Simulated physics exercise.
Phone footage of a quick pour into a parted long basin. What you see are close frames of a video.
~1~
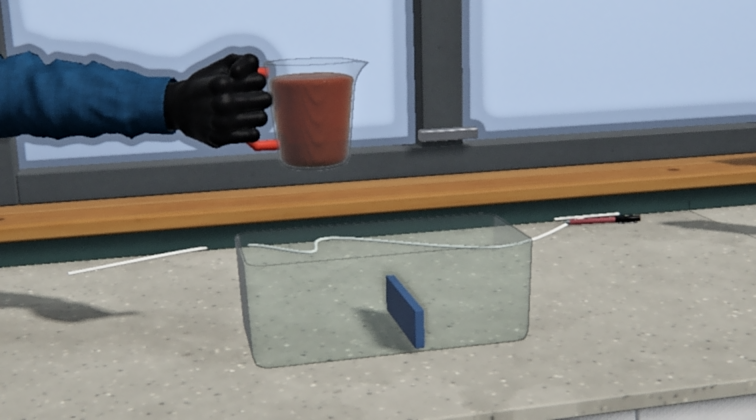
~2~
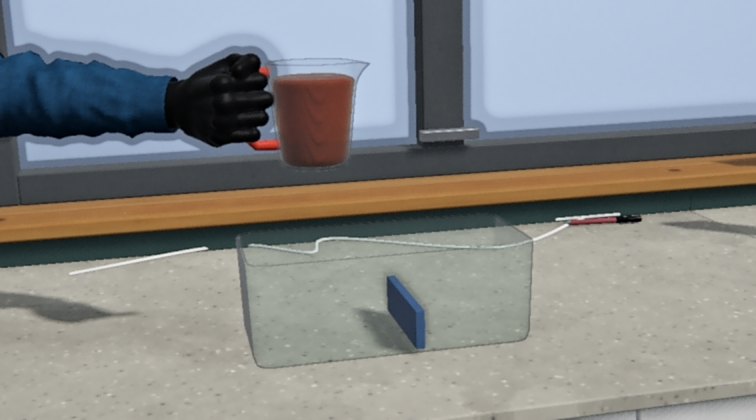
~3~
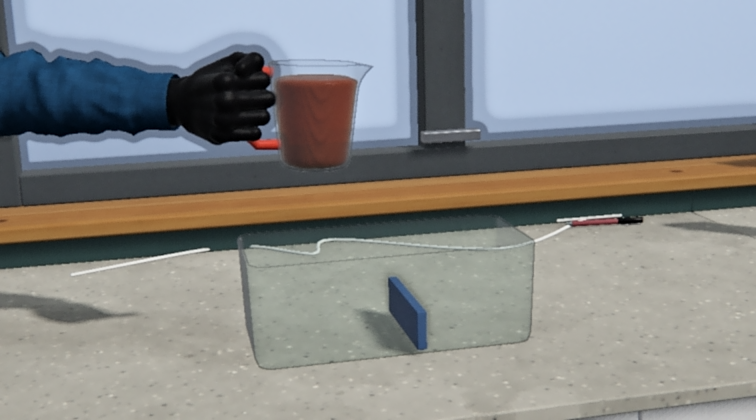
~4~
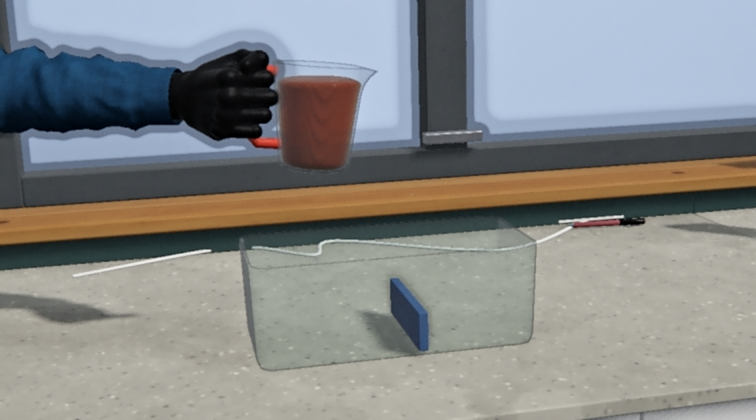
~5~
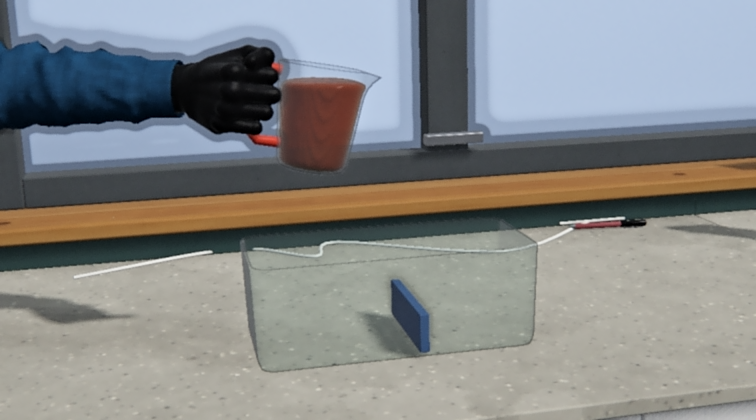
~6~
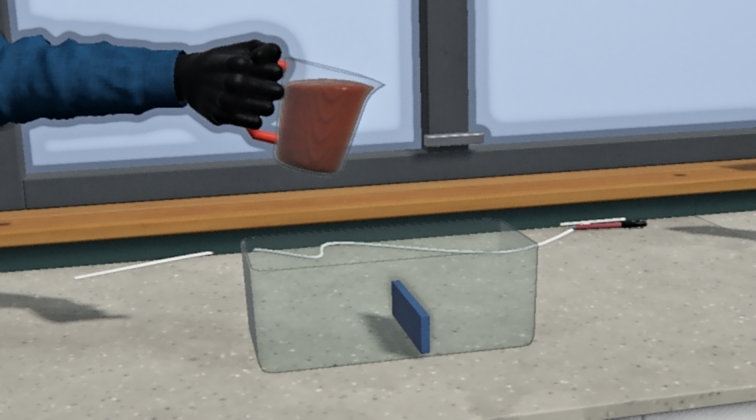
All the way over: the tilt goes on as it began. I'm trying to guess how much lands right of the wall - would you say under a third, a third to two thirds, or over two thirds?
I would say over two thirds.
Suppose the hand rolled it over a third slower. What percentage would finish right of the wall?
Roughly 85 %.
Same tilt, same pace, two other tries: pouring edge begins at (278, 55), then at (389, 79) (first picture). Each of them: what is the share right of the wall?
5 and 95 per cent.
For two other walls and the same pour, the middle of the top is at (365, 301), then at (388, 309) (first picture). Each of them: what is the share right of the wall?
First try close to 90 percent, second try close to 85 percent.
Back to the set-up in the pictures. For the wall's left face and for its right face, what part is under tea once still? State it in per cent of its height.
10 % left, 50 % right.
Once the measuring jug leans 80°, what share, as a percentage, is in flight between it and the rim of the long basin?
About 25 per cent.
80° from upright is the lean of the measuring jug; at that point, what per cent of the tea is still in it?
I'd reckon near 65 percent is still held at that tilt.
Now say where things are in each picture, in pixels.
In the first picture, tilt 0°; pouring edge (368, 61); surface from (269, 79) to (353, 75); the long basin's rim runs from (240, 251) to (513, 228); the wall's top is at (404, 293).
In the second picture, tilt 1°; pouring edge (370, 62); surface from (270, 79) to (354, 76).
In the third picture, tilt 3°; pouring edge (373, 65); surface from (273, 79) to (357, 78).
In the fourth picture, tilt 6°; pouring edge (377, 70); surface from (276, 80) to (360, 80).
In the fifth picture, tilt 10°; pouring edge (381, 76); surface from (280, 83) to (366, 82).
In the sixth picture, tilt 16°; pouring edge (385, 83); surface from (283, 86) to (372, 84).
A moment on, the measuring jug is tipped on its side and 67 per cent is still to pour, 0 is left of the wall and 9 right of it.
Next, the measuring jug is tipped right over and 11 per cent is still to pour, 4 is left of the wall and 68 right of it.
Then the measuring jug is tipped right over and 0 per cent is still to pour, 15 is left of the wall and 83 right of it.
Later the measuring jug is tipped right over and 0 per cent is still to pour, 15 is left of the wall and 83 right of it.
Finally, 15 per cent lies left of the wall, 83 right of it and 2 outside.
